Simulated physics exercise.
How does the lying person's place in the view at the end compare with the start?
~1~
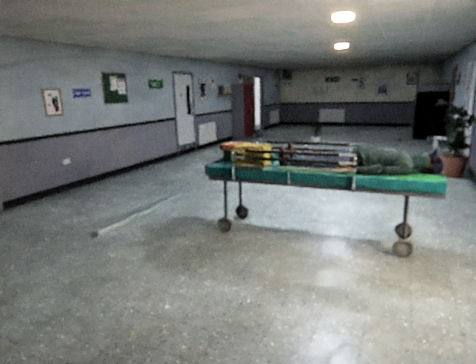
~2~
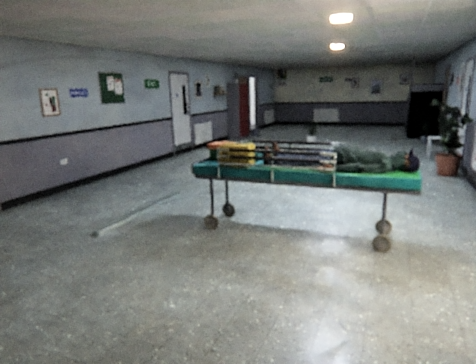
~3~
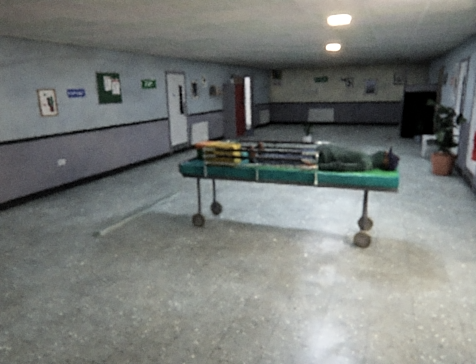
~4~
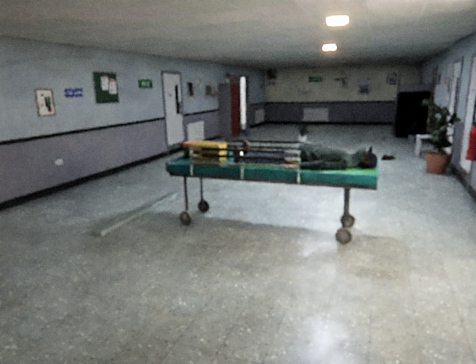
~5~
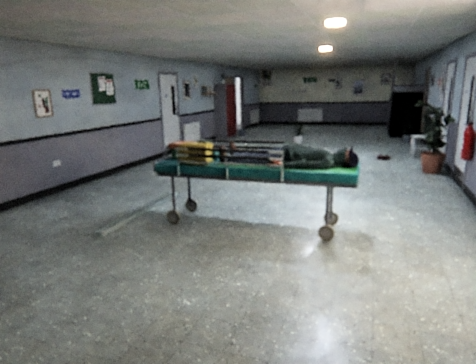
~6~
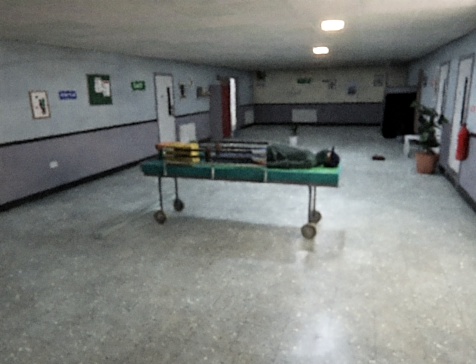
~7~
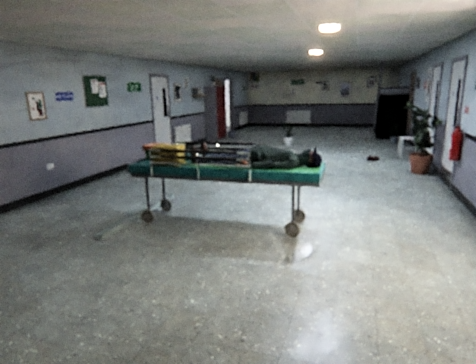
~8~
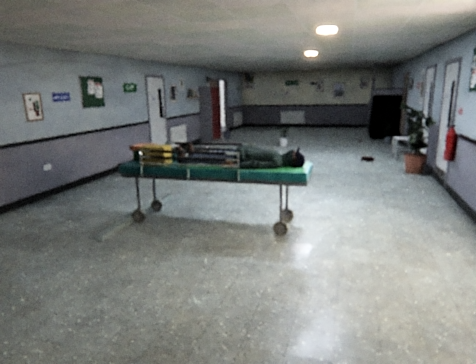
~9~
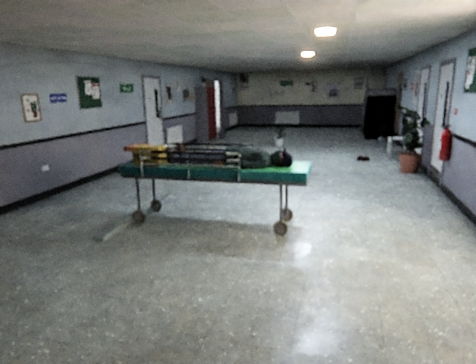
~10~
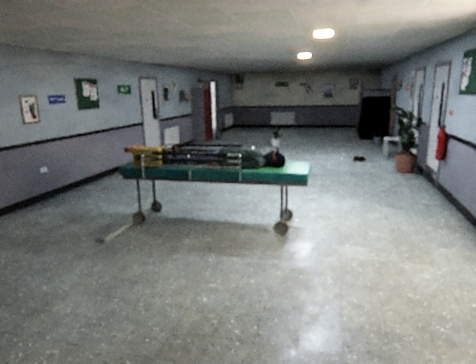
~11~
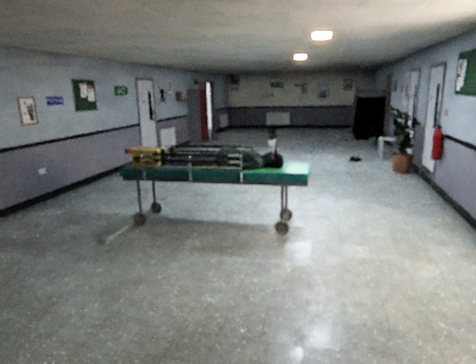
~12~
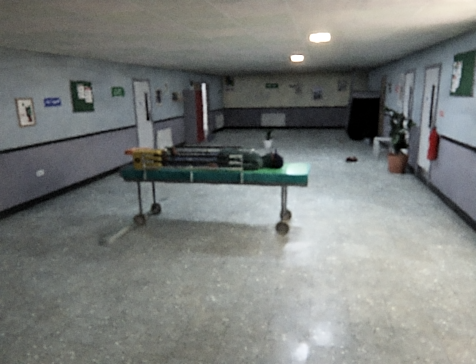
At the start the person lies toward the right side of the view. By the end the person is clearly farther left, nearer the middle, still lying on the green stretcher.
Green wheeled stretcher drifting left across the view of a long hall, then settling with the lying person and items still aboard.
